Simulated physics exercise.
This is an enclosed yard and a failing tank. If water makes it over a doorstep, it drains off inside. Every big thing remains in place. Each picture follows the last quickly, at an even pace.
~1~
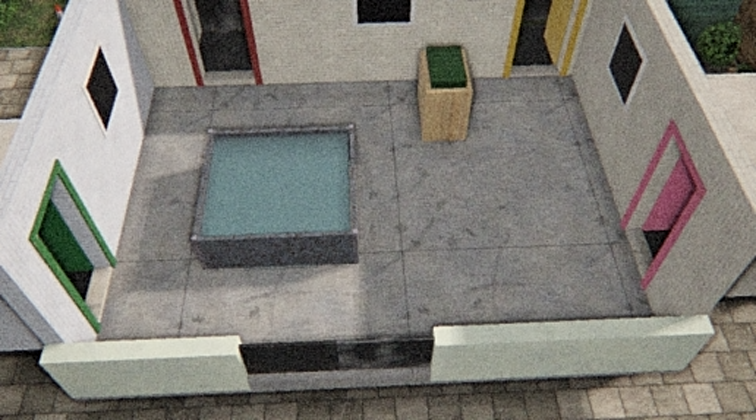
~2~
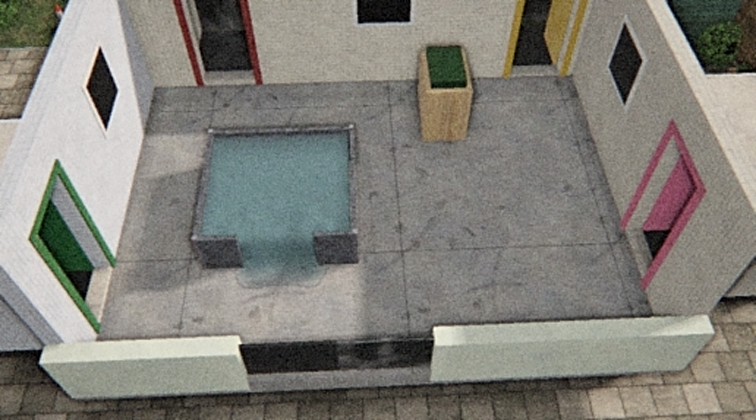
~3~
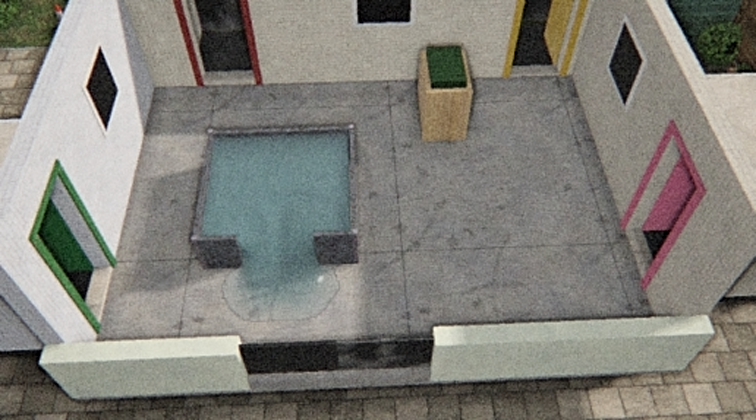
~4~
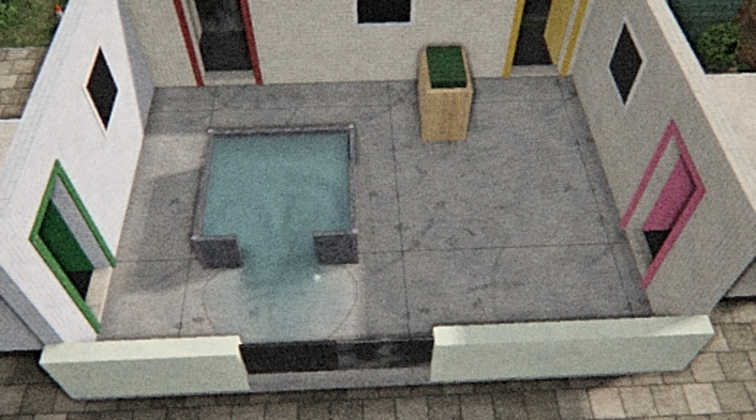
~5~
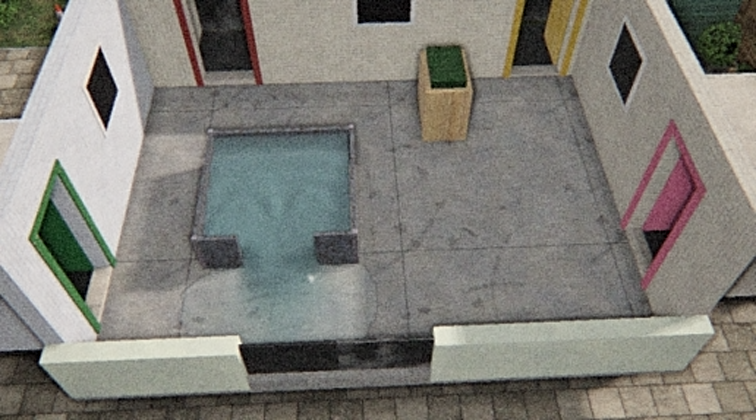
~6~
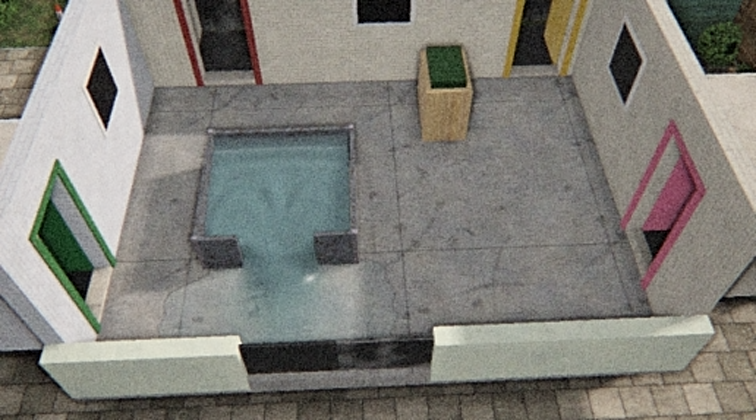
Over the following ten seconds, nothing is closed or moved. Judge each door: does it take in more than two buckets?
My prediction: I expect the green door to see over two buckets. I expect the red door to see two buckets at most. I expect the pink door to see over two buckets. I expect the yellow door to see over two buckets.
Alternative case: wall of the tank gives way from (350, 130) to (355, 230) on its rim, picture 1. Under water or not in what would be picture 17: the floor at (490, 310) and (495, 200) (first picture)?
Going through them in order, the first ends up waterlogged and the second waterlogged.
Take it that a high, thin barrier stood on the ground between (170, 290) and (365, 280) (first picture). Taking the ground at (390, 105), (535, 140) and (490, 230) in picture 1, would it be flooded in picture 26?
Taking the points in the order given, they are high and dry, high and dry and inundated.
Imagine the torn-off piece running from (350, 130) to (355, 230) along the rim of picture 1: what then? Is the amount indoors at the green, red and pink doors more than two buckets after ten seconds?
As I see it, the green door undershoots, while the red door undershoots and the pink door overshoots.
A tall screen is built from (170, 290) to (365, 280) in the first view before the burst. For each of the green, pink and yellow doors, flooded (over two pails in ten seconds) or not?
Here's how it goes: The green door gets past it, then the pink door doesn't get there, and the yellow door doesn't get there.
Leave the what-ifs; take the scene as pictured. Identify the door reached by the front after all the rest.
The yellow door.
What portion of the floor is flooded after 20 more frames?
That's roughly 55 per cent.
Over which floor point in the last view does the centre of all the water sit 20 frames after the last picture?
Centre of mass: Roughly (304, 260).
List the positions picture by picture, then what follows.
The first picture shows the water tank at (279, 183) is whole and still.
In the second picture, the front is at (242, 278), out from the gap at (279, 253).
In the third picture, water pours out at (280, 255) and has run to (315, 310).
In the fourth picture, water pours out at (280, 255) and has run to a hidden place.
In the fifth picture, water pours out at (280, 255) and has run to a hidden place.
In the sixth picture, the front is at a hidden place, out from the gap at (280, 255).
A moment on, water covers 15 % of the floor; the green door not reached, the red door not reached, the pink door not reached, the yellow door not reached.
Next, water covers 30 % of the floor; the green door under two buckets in, the red door not reached, the pink door not reached, the yellow door not reached.
Then, water covers 55 % of the floor; the green door over two buckets in, the red door not reached, the pink door over two buckets in, the yellow door not reached.
Later, water covers 75 % of the floor; the green door far over two buckets in, the red door wet at the sill, nothing in, the pink door far over two buckets in, the yellow door under two buckets in.
In the end, water covers 95 % of the floor; the green door far over two buckets in, the red door under two buckets in, the pink door far over two buckets in, the yellow door over two buckets in.
